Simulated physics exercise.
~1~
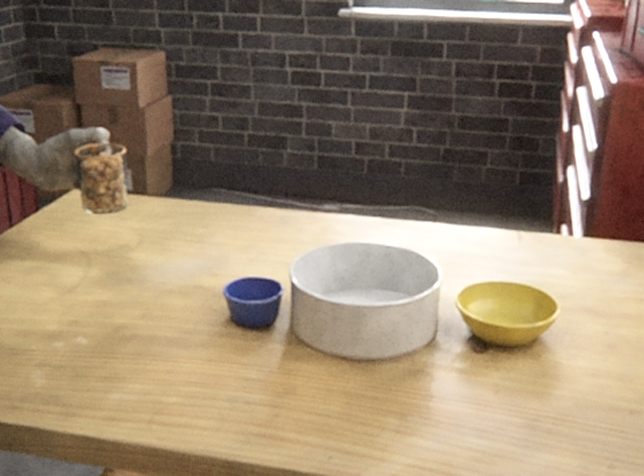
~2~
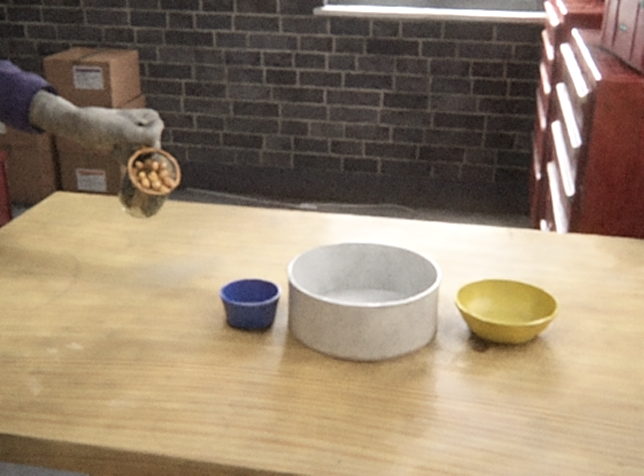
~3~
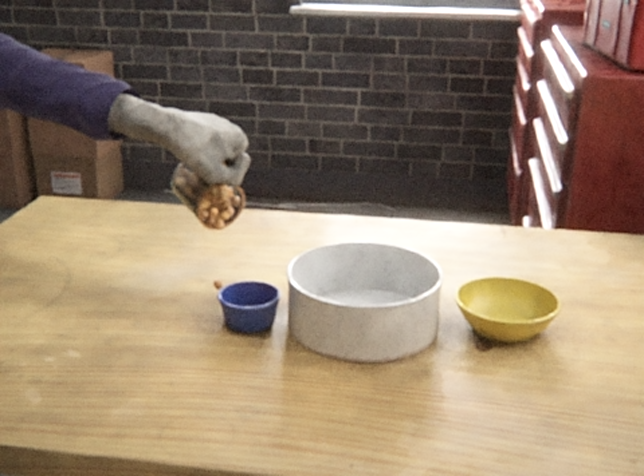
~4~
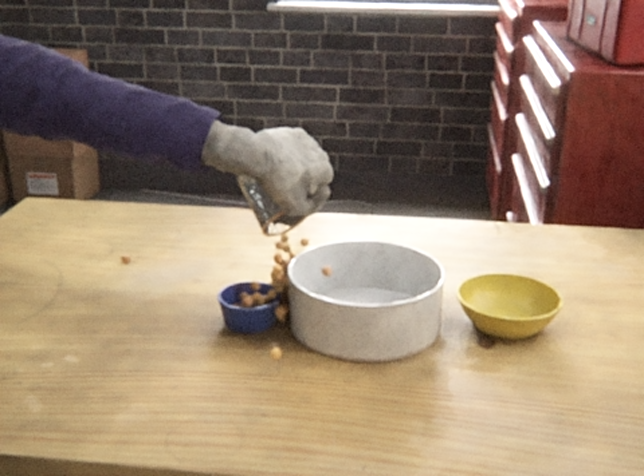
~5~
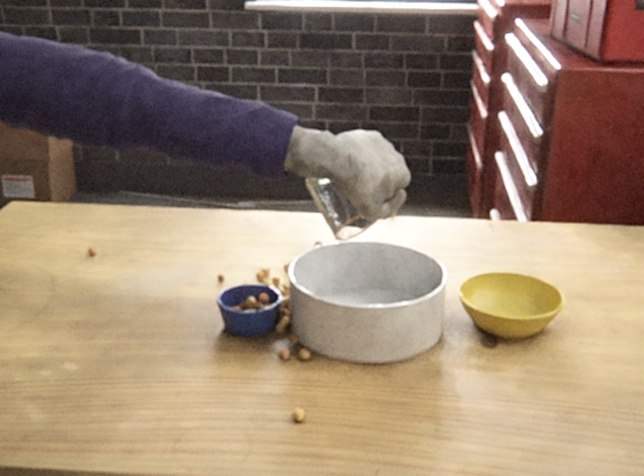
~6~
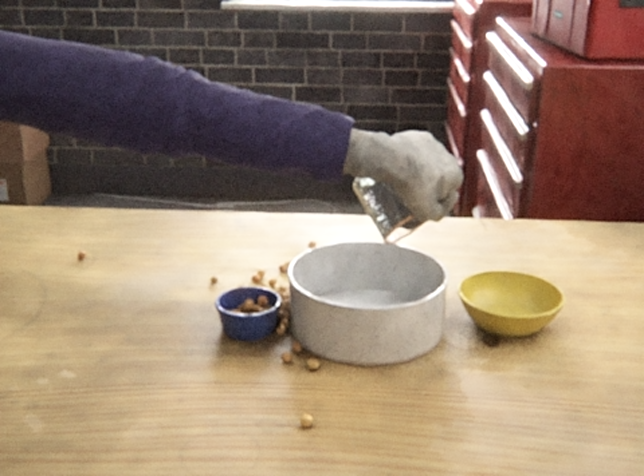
Gloved hand moving right and tipping a glass of wooden beads, some landing in a blue dish, most scattering across the table.
